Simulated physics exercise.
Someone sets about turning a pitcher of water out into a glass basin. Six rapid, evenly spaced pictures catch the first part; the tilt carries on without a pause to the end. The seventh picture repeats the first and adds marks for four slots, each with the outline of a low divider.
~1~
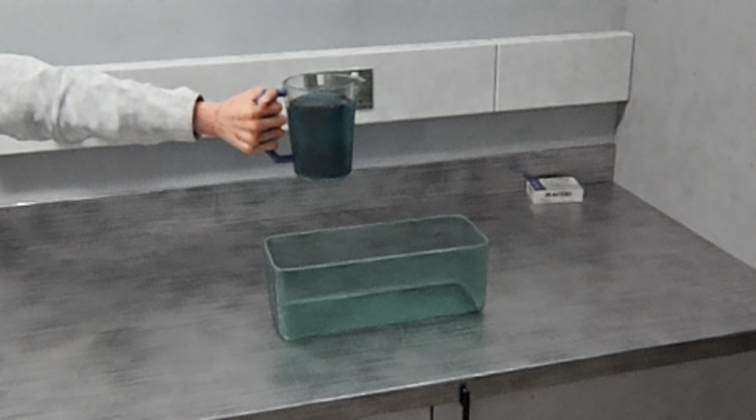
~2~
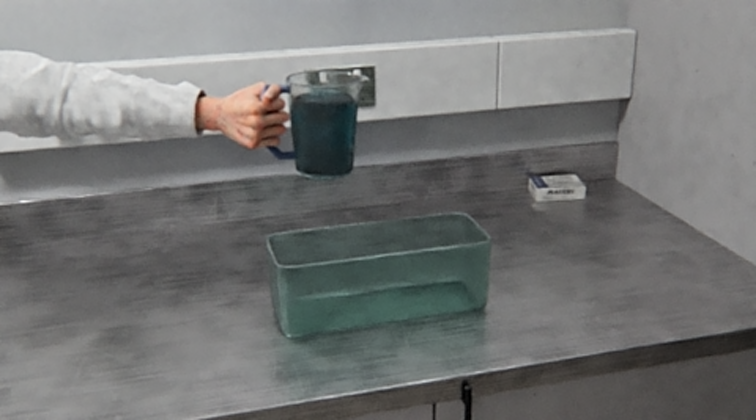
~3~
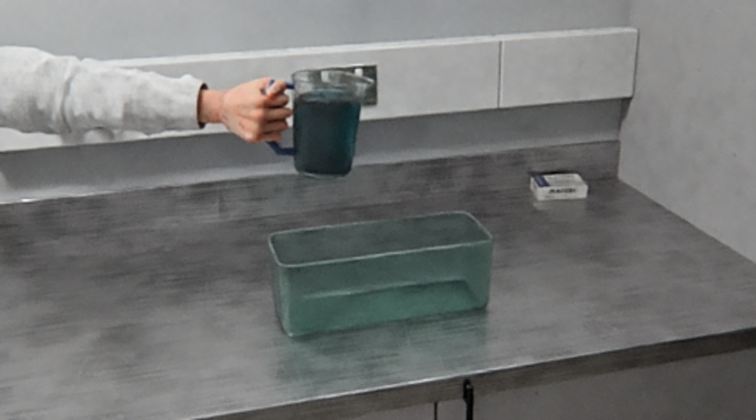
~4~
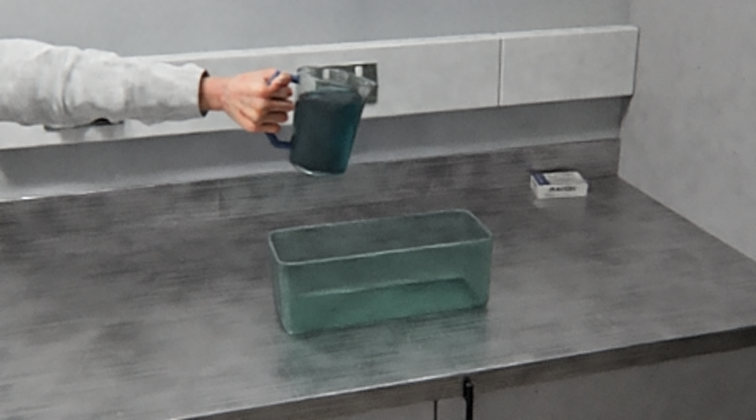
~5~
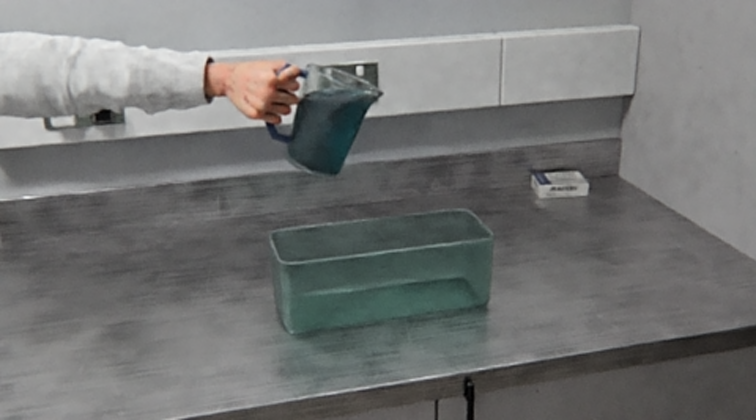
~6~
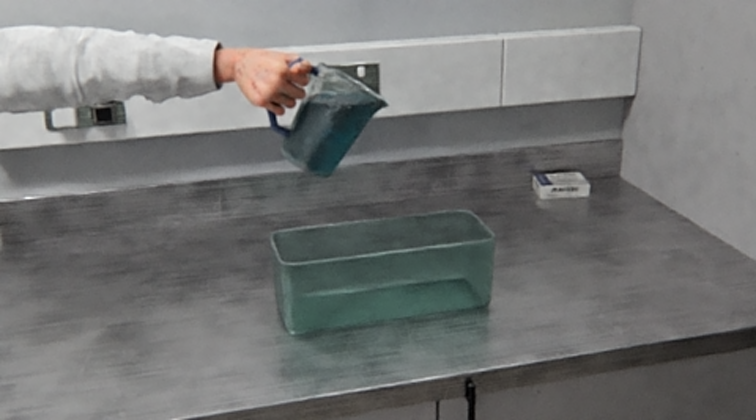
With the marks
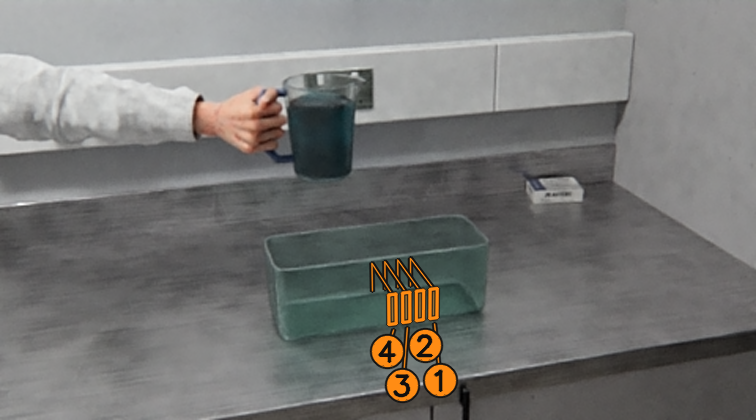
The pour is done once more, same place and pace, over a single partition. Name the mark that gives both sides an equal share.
Take 1.
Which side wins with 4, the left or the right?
The right side.
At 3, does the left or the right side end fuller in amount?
The right one.
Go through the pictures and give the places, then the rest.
Upright, lip at (364, 80); basin from (280, 339) to (484, 309); nothing has left yet, in the first frame.
Upright, lip at (367, 79); nothing has left yet, in the second frame.
Tipped about 6°, lip at (372, 81); nothing has left yet, in the third frame.
Tipped about 12°, lip at (377, 84); nothing has left yet, in the fourth frame.
Tipped about 21°, lip at (383, 92); nothing has left yet, in the fifth frame.
Tipped about 32°, lip at (388, 104); nothing has left yet, in the sixth frame.
In orange, 1 at (434, 323); 2 at (421, 325); 3 at (407, 327); 4 at (393, 329).
Choosing 1, about 47 % ends left of the wall and 51 % right of it.
Choosing 2, about 22 % ends left of the wall and 76 % right of it.
Choosing 3, about 7 % ends left of the wall and 92 % right of it.
Choosing 4, about 4 % ends left of the wall and 95 % right of it.
